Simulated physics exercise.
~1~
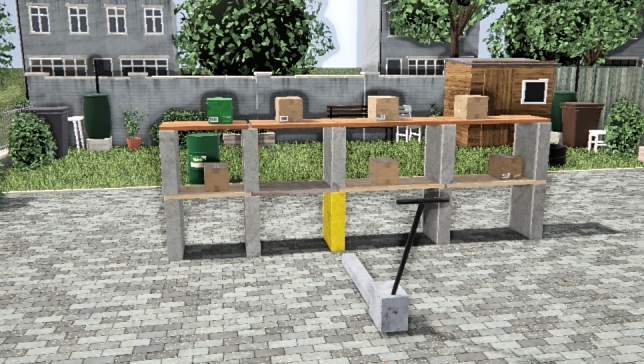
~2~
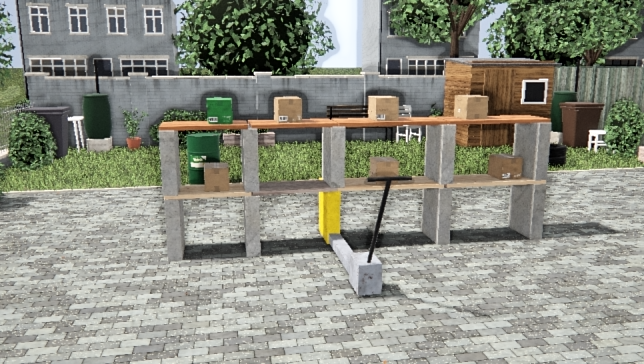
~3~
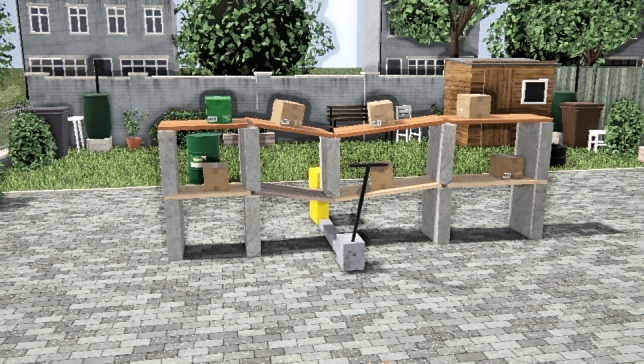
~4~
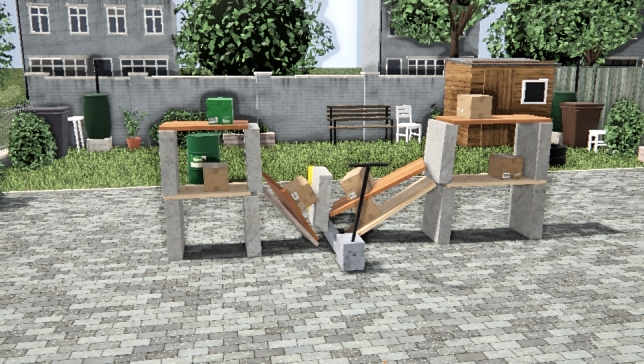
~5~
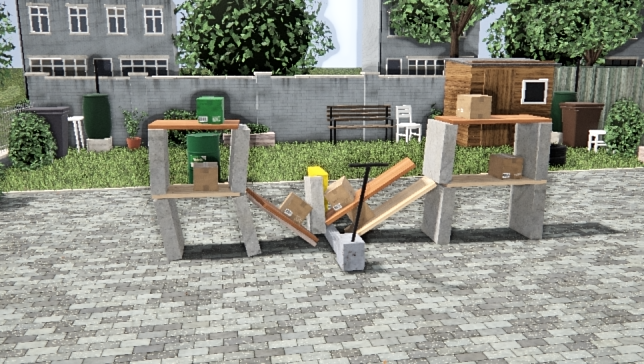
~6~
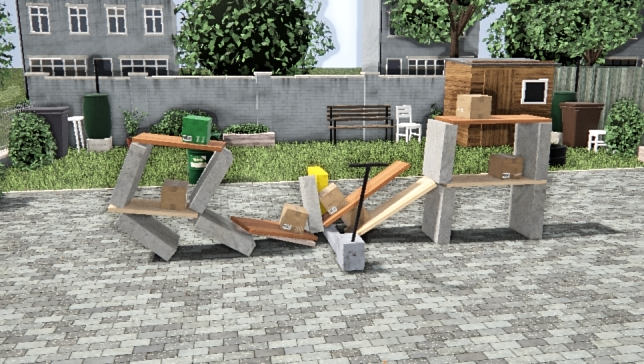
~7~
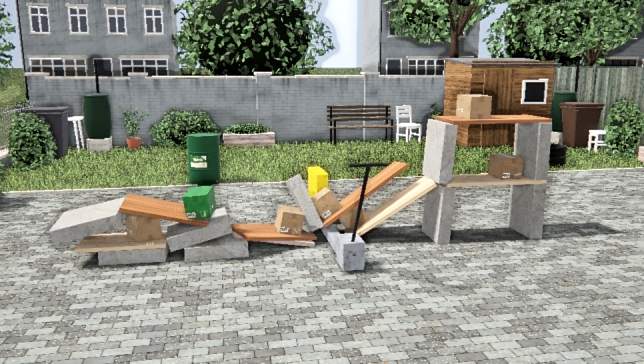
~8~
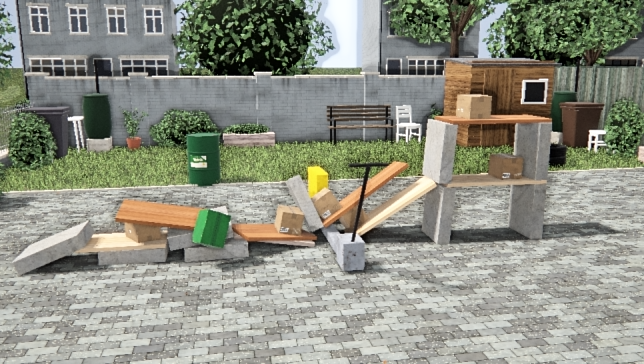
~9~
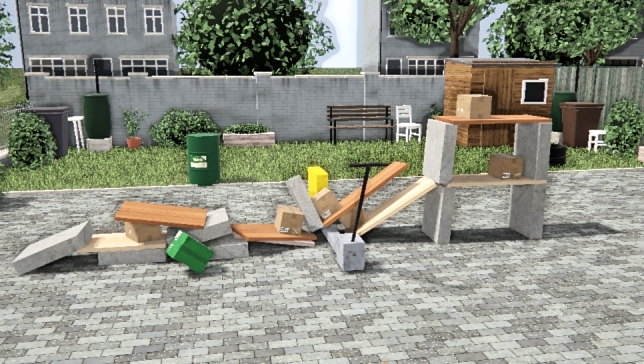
A jack shoves the yellow upright, and the shelving's middle and left collapse, leaving the right standing.
